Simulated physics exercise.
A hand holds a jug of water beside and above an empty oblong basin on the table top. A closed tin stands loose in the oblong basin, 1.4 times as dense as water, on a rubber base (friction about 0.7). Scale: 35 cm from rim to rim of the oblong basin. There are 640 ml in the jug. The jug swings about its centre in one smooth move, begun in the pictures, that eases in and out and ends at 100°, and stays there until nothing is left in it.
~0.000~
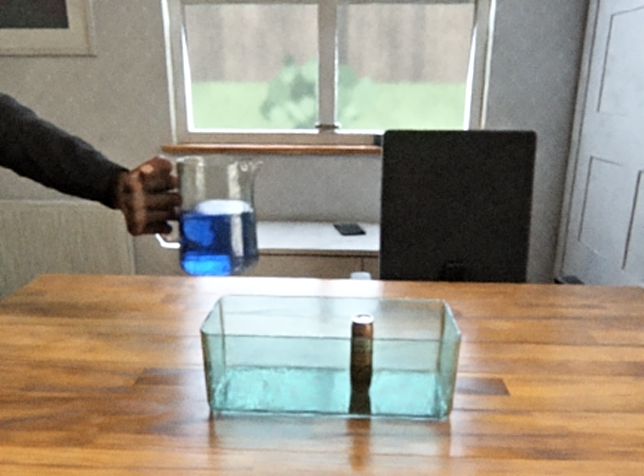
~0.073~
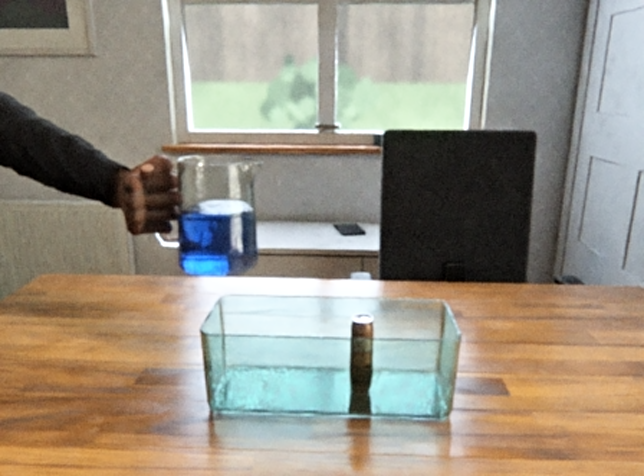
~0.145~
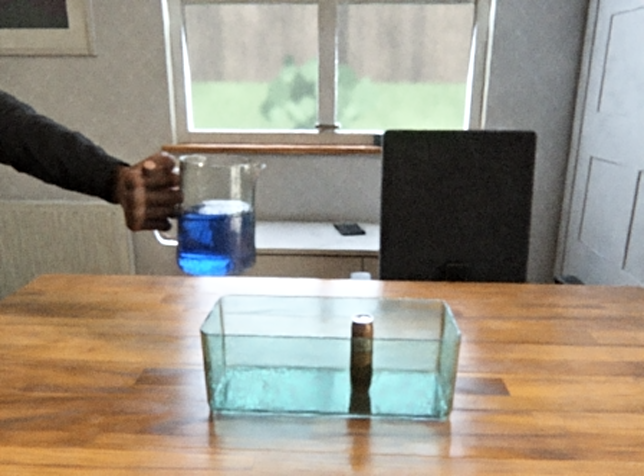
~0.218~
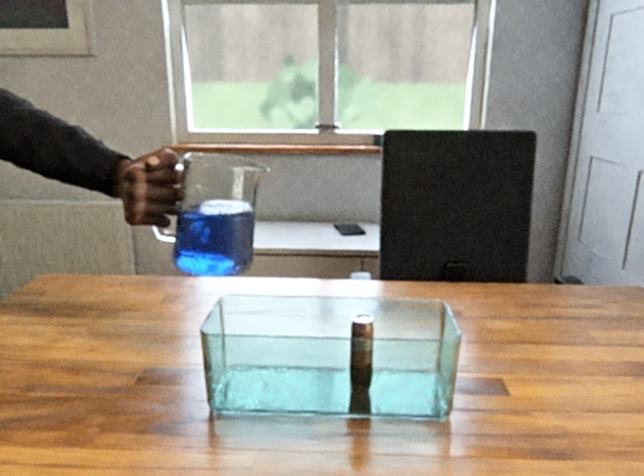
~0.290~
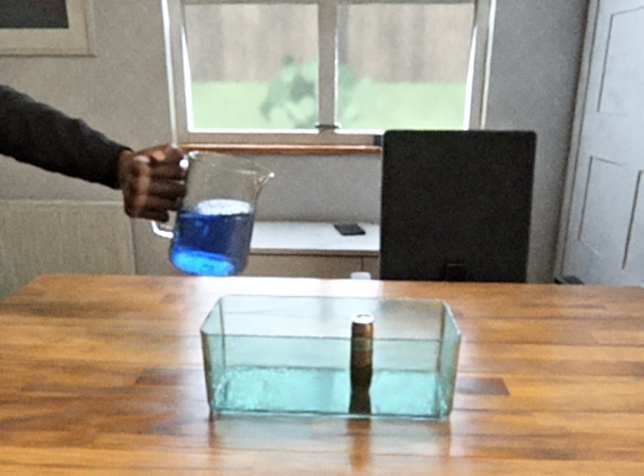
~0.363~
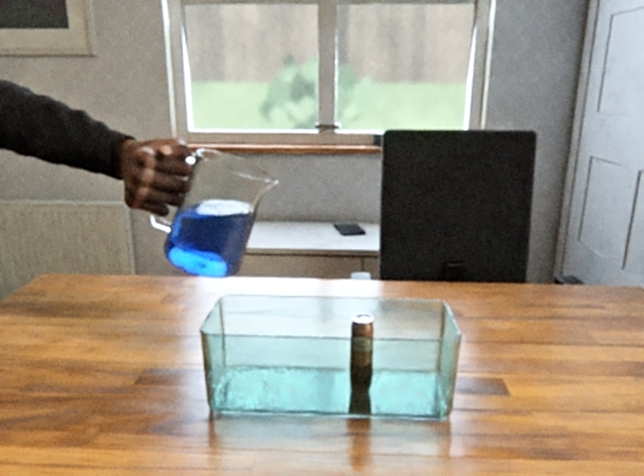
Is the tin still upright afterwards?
The tin remains upright.
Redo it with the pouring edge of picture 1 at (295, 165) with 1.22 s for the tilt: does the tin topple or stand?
Then it topples.
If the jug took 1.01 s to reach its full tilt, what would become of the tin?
Then it remains upright.
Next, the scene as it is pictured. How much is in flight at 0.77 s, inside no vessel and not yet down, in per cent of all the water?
Near 2 in a hundred.
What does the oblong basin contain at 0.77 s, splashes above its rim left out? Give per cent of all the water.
Some 0 per cent.
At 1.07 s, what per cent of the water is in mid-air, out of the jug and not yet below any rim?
About 22 per cent.
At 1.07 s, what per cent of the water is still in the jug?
Near 54 in a hundred.
By 0.77 s the tilt is 70° and 98 per cent is still to pour; the tin stands where it began.
By 1.07 s the tilt is 96° and 54 per cent is still to pour; the tin stands where it began.
By 1.38 s the tilt is 100° and 16 per cent is still to pour; the tin stands where it began.
By 1.72 s the tilt is 100° and 3 per cent is still to pour; the tin stands where it began.
At rest the tin stands where it began.
